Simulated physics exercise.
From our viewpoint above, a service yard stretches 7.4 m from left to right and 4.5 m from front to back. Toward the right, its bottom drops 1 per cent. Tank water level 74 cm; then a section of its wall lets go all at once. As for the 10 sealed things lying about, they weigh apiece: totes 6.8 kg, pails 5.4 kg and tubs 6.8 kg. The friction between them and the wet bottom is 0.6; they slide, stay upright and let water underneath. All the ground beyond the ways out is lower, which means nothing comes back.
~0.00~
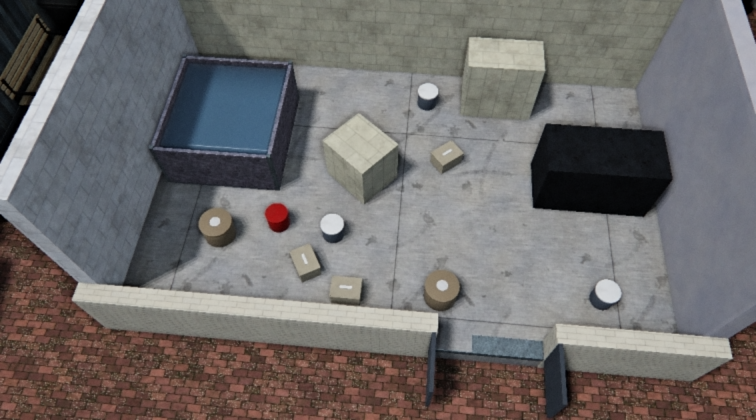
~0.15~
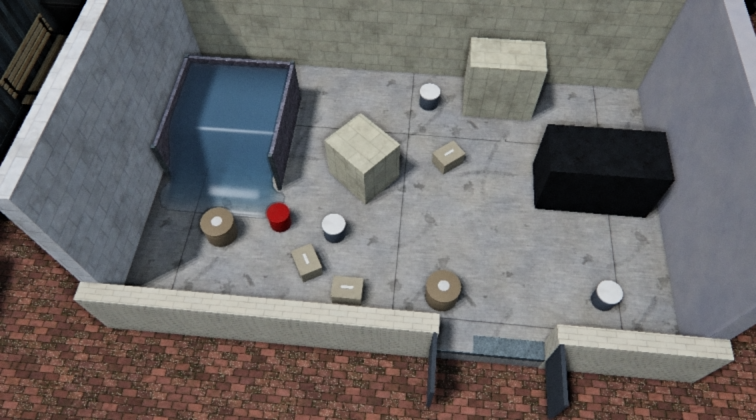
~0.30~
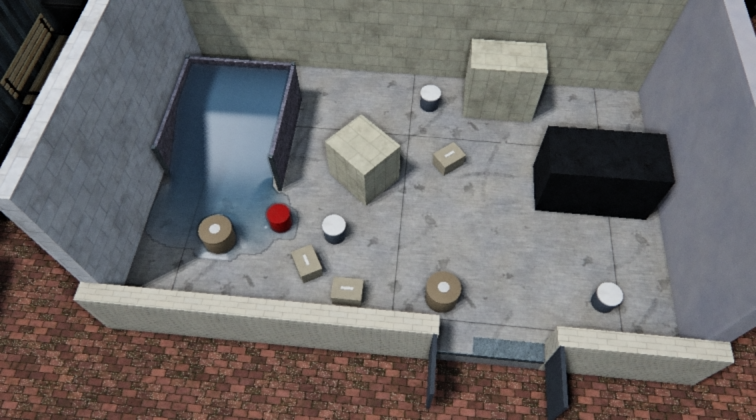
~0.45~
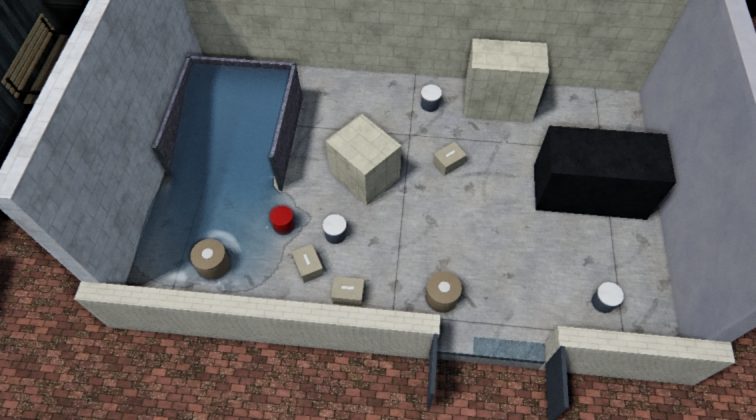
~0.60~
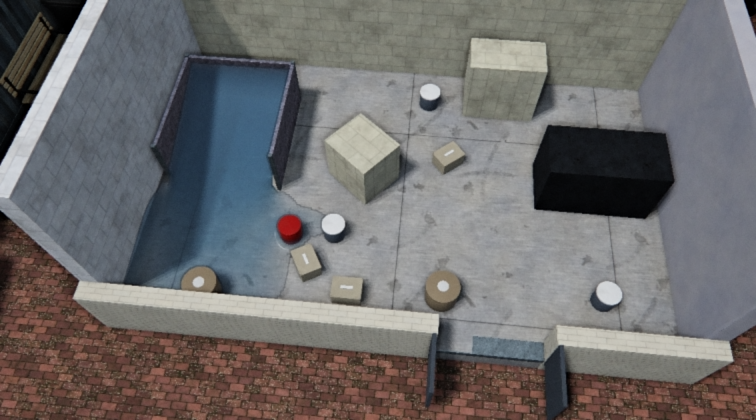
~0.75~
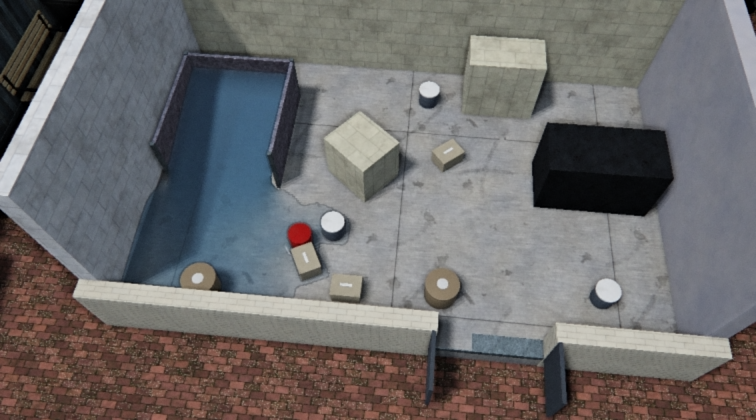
In a walled yard, water spreads from an opened tank and shifts a tub and the red pail.
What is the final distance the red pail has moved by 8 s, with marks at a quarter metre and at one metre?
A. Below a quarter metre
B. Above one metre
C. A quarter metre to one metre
Option B: Above one metre.
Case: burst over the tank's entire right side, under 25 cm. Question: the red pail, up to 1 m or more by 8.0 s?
I'd say the red pail scarcely moves.
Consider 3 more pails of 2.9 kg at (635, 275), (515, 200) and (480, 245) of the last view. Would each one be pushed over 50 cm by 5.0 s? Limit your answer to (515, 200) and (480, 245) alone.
Order kept: Exceeds it, exceeds it.
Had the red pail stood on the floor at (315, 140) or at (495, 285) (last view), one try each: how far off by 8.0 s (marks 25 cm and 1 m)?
Run 1: It remains nearly still. Run 2: It is pushed far off.
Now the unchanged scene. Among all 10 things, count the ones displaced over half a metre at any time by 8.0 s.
Tally: 7.
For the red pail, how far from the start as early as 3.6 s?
Roughly 350 cm.
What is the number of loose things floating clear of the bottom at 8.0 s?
At that time the total is 7.
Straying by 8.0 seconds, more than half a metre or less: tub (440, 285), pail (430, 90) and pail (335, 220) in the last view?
In turn: More, short of it, over.
After 1.6 s the red pail is near (361, 254), 1.4 m from its start, aground; 0 of 10 are out; 2 afloat.
After 3.6 s the red pail is near (512, 146), 3.6 m from its start, aground; 0 of 10 are out; 5 afloat.
After 5.6 s the red pail is near (593, 103), 5.2 m from its start, aground; 0 of 10 are out; 5 afloat.
After 8.0 s the red pail is near (611, 134), 5.1 m from its start, afloat; 0 of 10 are out; 7 afloat.
